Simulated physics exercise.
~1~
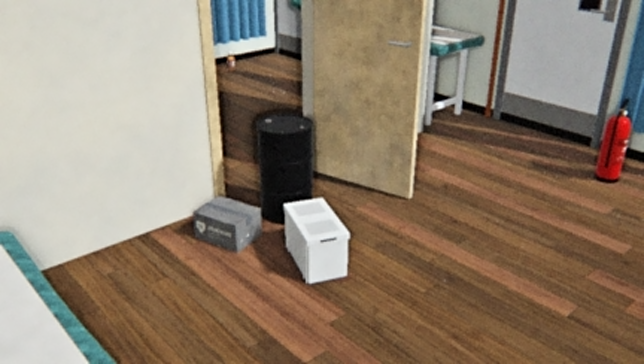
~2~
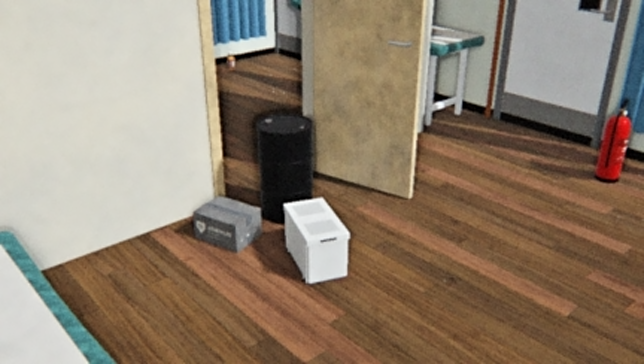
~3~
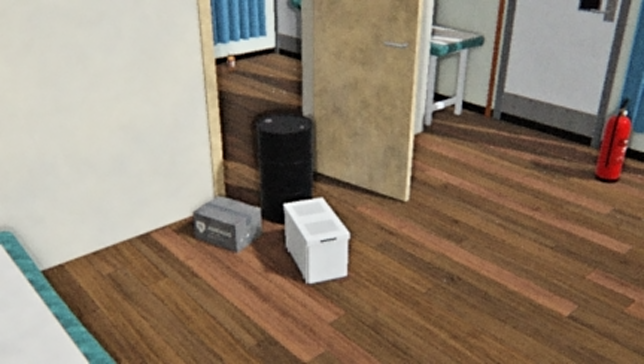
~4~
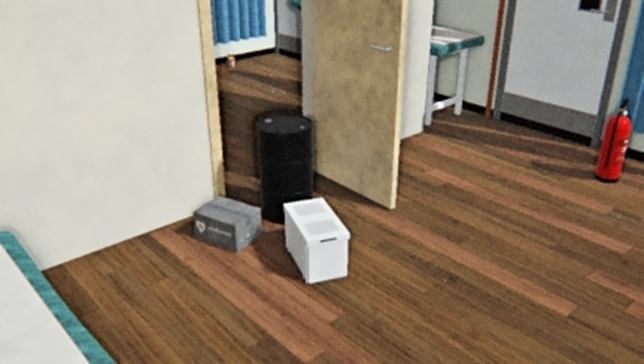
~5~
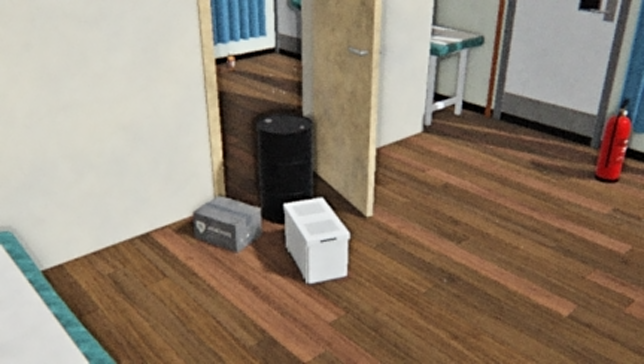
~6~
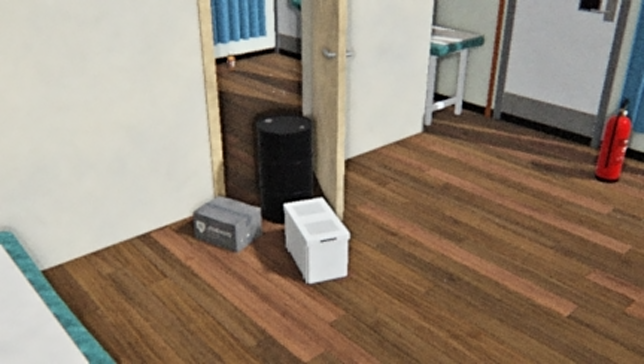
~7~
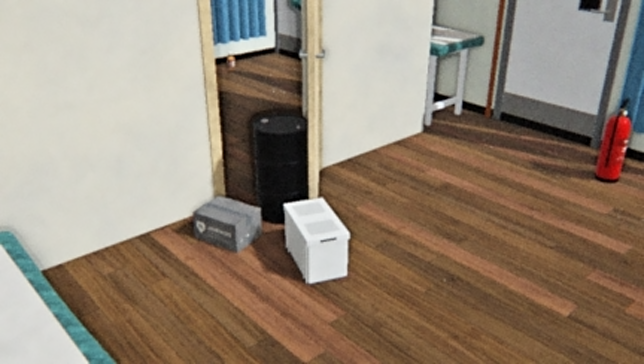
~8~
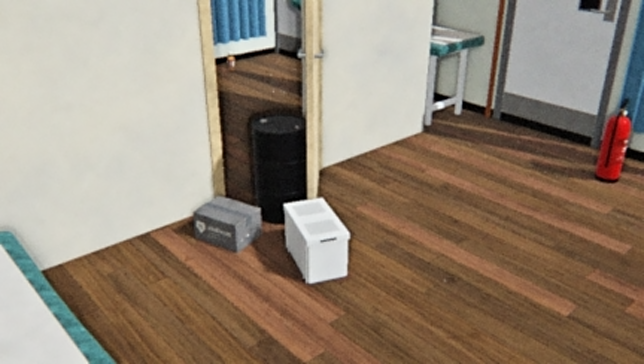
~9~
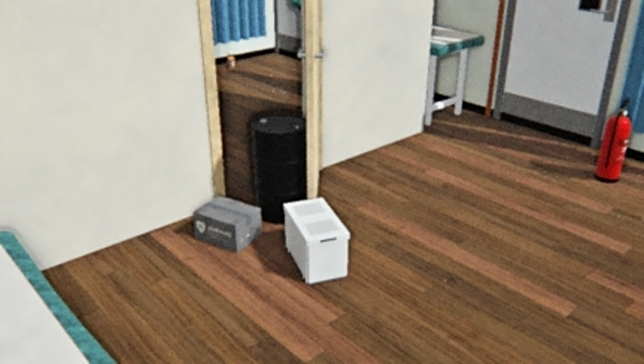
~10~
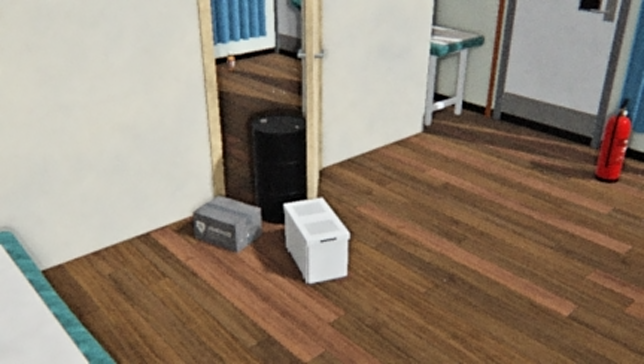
A wooden door standing wide open beside a black drum swung toward the doorway, slowly at first and then faster, and came to rest still partly open, while the drum, the grey parcel and the white tote stayed where they were.
